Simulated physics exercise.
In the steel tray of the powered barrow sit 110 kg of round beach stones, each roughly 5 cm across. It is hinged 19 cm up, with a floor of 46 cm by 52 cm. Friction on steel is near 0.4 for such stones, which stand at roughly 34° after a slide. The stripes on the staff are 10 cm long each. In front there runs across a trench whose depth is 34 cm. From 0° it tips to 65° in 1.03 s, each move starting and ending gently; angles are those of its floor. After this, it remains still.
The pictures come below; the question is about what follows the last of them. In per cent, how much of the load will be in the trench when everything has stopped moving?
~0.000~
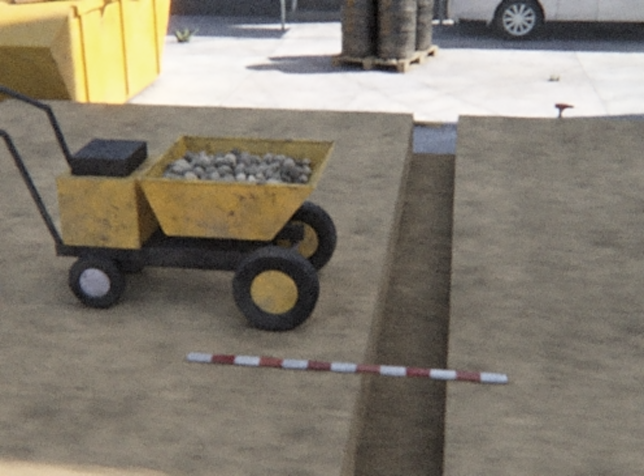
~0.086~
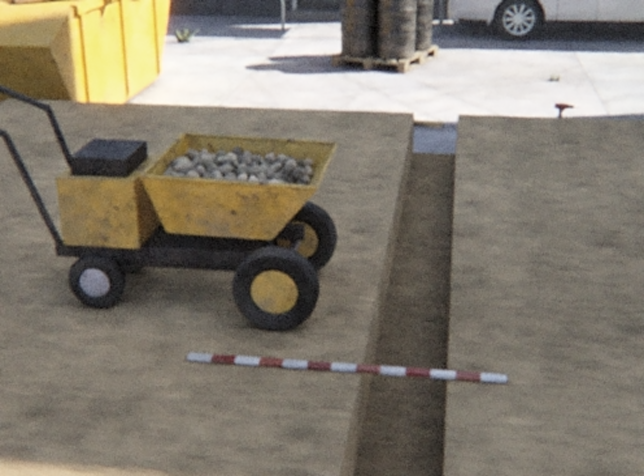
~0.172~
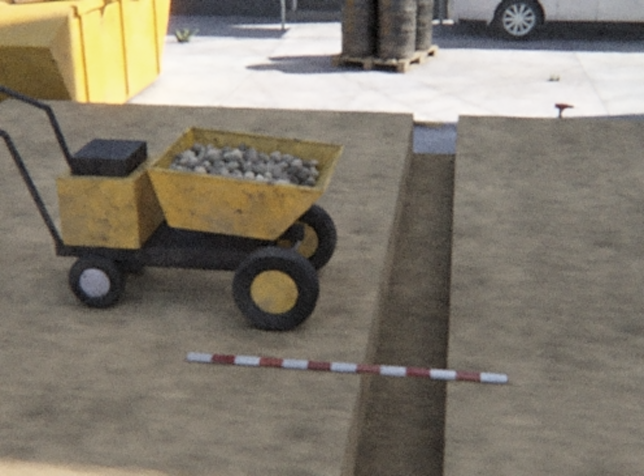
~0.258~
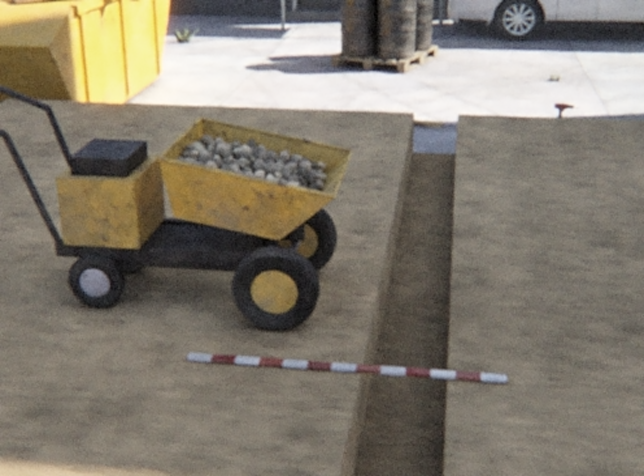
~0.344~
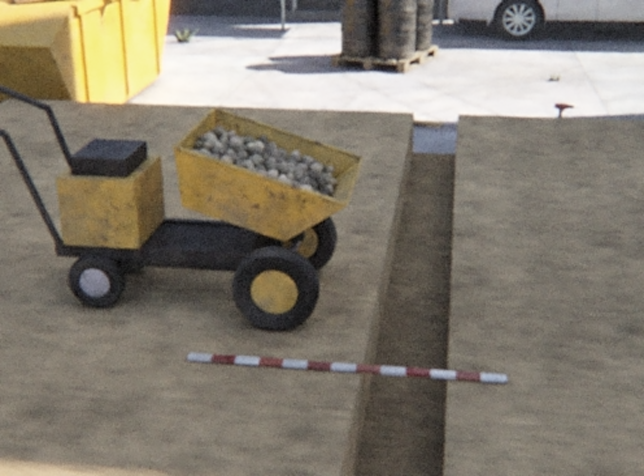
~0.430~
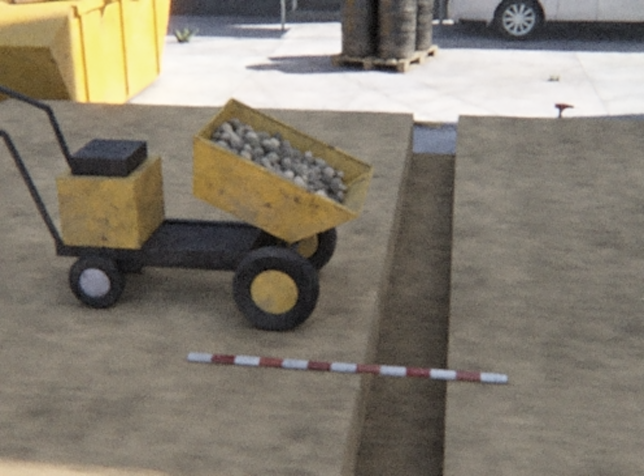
Around 70 per cent of it.
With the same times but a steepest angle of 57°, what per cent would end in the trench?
It comes out at about 55 percent.
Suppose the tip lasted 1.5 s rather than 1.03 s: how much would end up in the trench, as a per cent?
Around 75 per cent would end in the trench.
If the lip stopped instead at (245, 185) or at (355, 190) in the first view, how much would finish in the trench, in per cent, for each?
Around 80% for the first place and 35% for the second.
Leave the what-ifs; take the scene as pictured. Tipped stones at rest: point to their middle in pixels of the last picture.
Roughly (432, 355), I'd say.
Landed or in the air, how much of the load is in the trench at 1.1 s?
Some 25 per cent of the load by that point.
After 0.8 s the floor is at 55°; 100 % in the tray; the foremost stones are at (388, 242).
After 1.1 s the floor is at 65°; 68 % in the tray, 24 % in the trench, 8 % past the trench; the foremost stones are at (485, 313).
After 1.5 s the floor is at 65°; 31 % in the tray, 40 % in the trench, 30 % past the trench; the foremost stones are at (587, 317).
After 3.4 s the floor is at 65°; 0 % in the tray, 70 % in the trench, 30 % past the trench; the foremost stones are past the picture's edge.
